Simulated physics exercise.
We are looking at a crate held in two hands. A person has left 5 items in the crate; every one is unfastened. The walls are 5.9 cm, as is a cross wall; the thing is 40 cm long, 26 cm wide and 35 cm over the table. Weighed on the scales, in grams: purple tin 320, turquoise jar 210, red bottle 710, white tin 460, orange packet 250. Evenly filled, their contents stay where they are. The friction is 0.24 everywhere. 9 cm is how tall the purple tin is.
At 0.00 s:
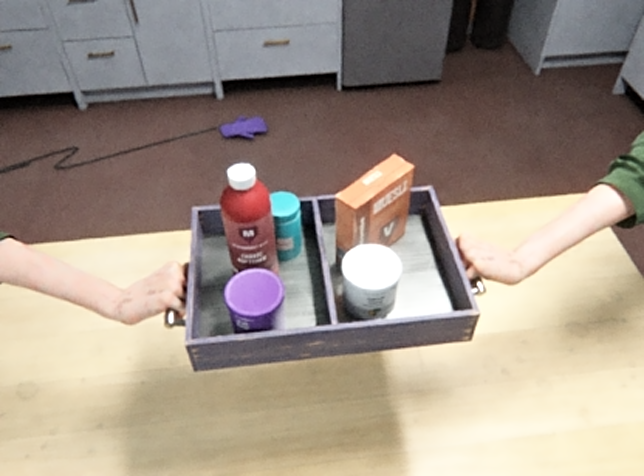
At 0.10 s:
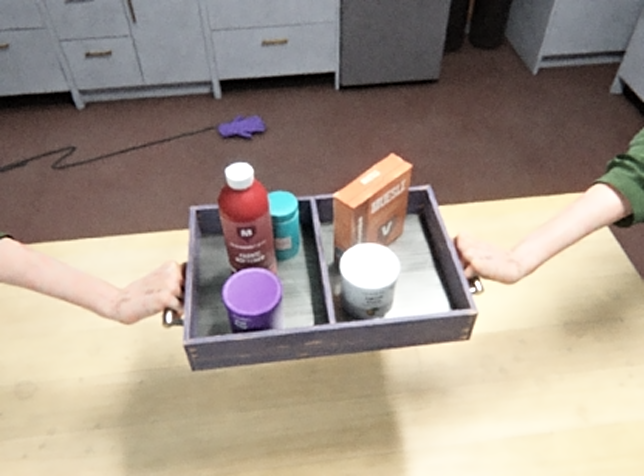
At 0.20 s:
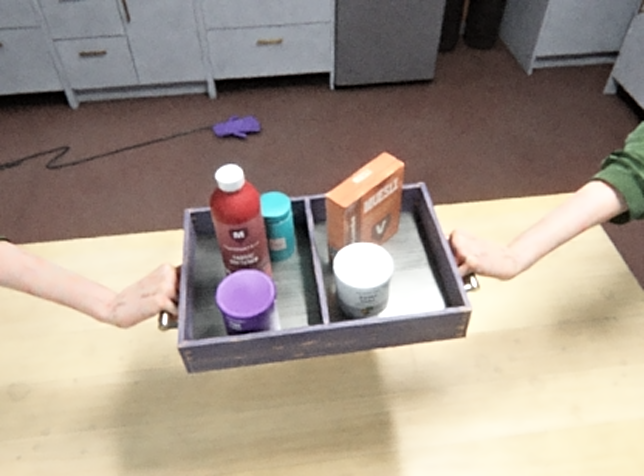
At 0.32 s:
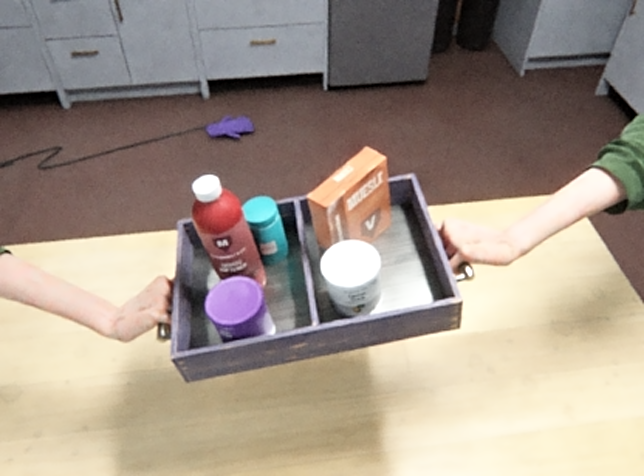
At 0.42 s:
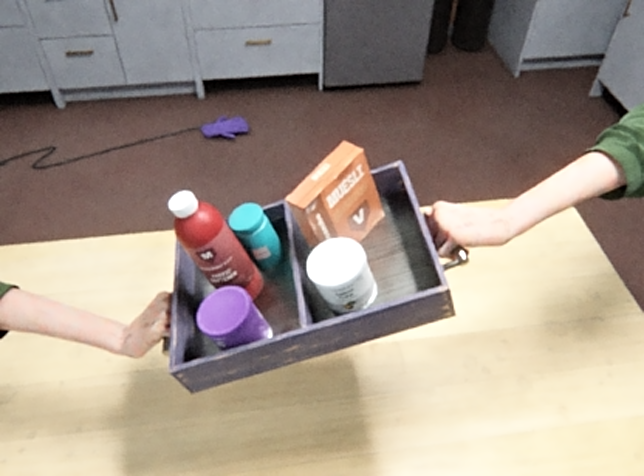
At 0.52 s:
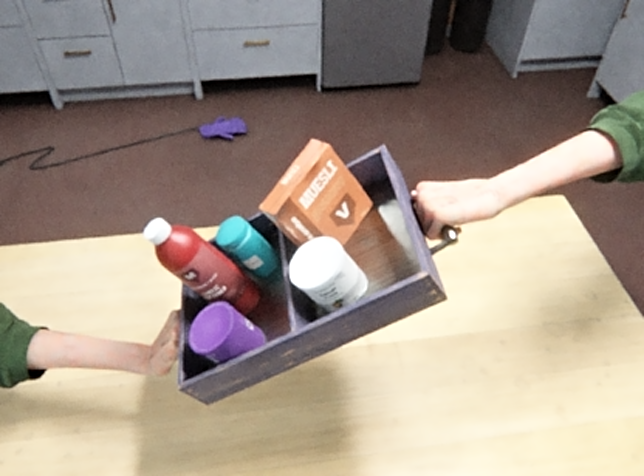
A divided crate holding a red bottle, a turquoise jar, purple and white tins and an orange packet starts level between two hands, then tilts steadily left side down as the right hand rises, its contents leaning left.
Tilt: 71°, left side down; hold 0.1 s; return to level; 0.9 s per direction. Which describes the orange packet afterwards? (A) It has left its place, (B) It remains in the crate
Answer: B.
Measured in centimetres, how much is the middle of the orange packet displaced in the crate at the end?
1 cm.
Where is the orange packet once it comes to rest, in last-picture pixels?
End position: Roughly (345, 219).
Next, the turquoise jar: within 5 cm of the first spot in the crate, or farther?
The turquoise jar moves off its spot.
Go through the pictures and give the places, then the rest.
In the first frame, crate level; orange packet (373, 216); purple tin (257, 309).
In the second frame, crate level; red bottle (248, 228); white tin (369, 283).
In the third frame, tip 2°, left side down; purple tin (250, 310); turquoise jar (276, 228).
In the fourth frame, tip 8°, left side down; red bottle (227, 238); white tin (353, 280).
In the fifth frame, tip 18°, left side down; purple tin (235, 325); turquoise jar (258, 237).
In the sixth frame, tip 31°, left side down; orange packet (320, 206); red bottle (202, 267).
Around 0.62 s, tip 46°, left side down; orange packet shifted 2 cm near (295, 209); red bottle shifted 6 cm; turquoise jar shifted 6 cm.
Around 1.12 s, tip 71°, left side down; red bottle now out of the crate; orange packet tipped 9° against what carries it near (264, 219); turquoise jar tipped 37° against what carries it.
Around 1.52 s, tip 40°, left side down; orange packet tipped 9° against what carries it near (296, 209); turquoise jar tipped 36° against what carries it; purple tin shifted 5 cm.
Around 1.72 s, tip 14°, left side down; orange packet tipped 8° against what carries it near (324, 211); turquoise jar tipped 36° against what carries it; purple tin shifted 5 cm.
Finally (2.9 s), out of the crate, red bottle; on their side or leaning hard in the crate, turquoise jar; the other 3 still in place (within 5 cm). In the last view, orange packet near (345, 219).
